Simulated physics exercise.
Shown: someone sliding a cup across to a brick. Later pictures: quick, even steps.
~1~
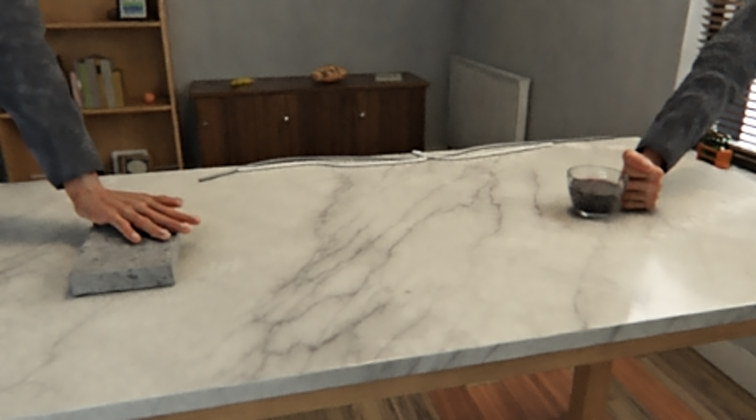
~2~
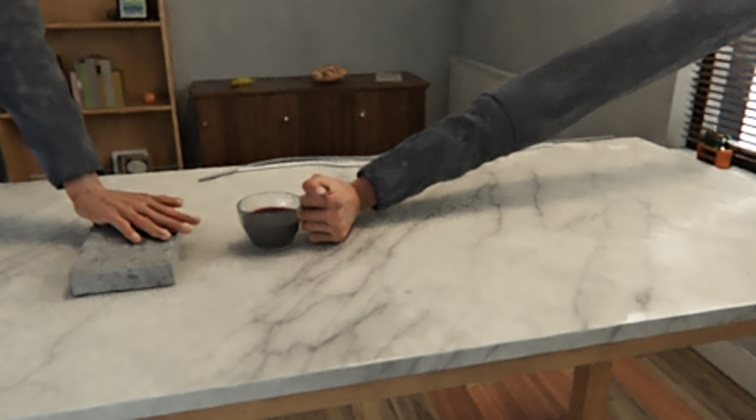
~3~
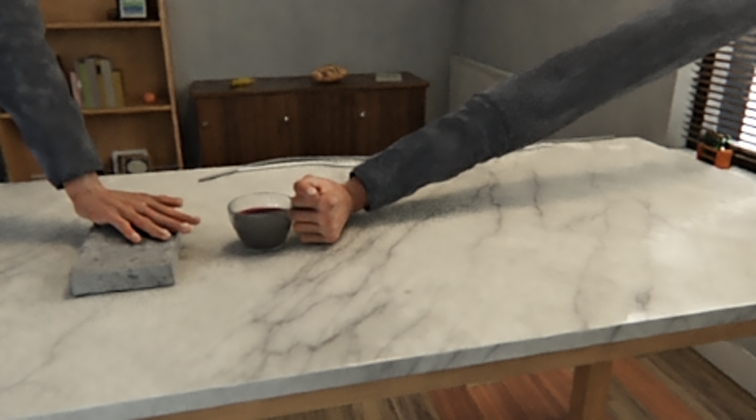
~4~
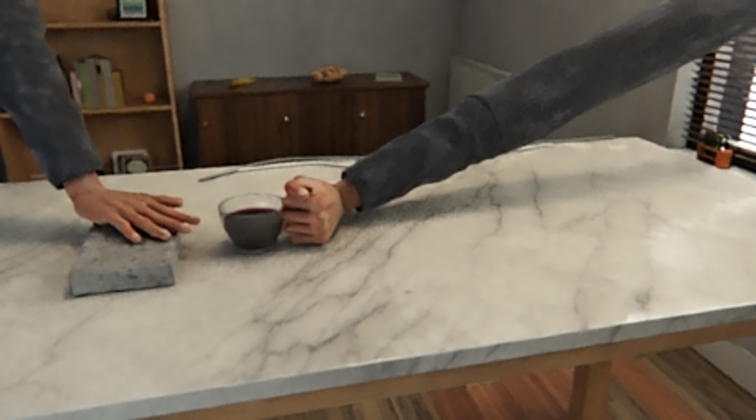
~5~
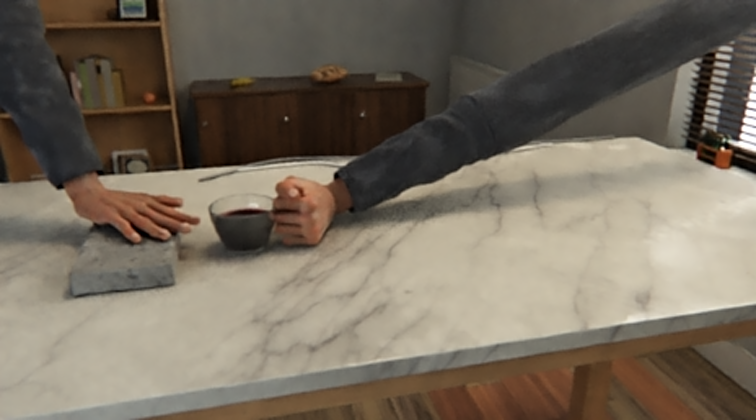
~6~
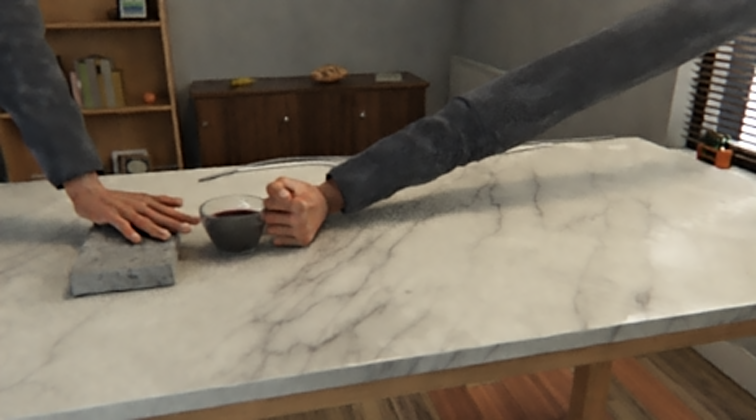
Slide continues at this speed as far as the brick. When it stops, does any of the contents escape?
I expect it will not overflow when it stops.
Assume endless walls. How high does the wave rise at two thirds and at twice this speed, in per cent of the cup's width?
The wave tops out at around 10 per cent of the width, and then at around 25 per cent.
A moment on, the cup meets the brick.
Further on, the grape juice surges up the wall; the wave climbs under half way to the rim.
When it is over, the cup stands at the brick; all is still inside.
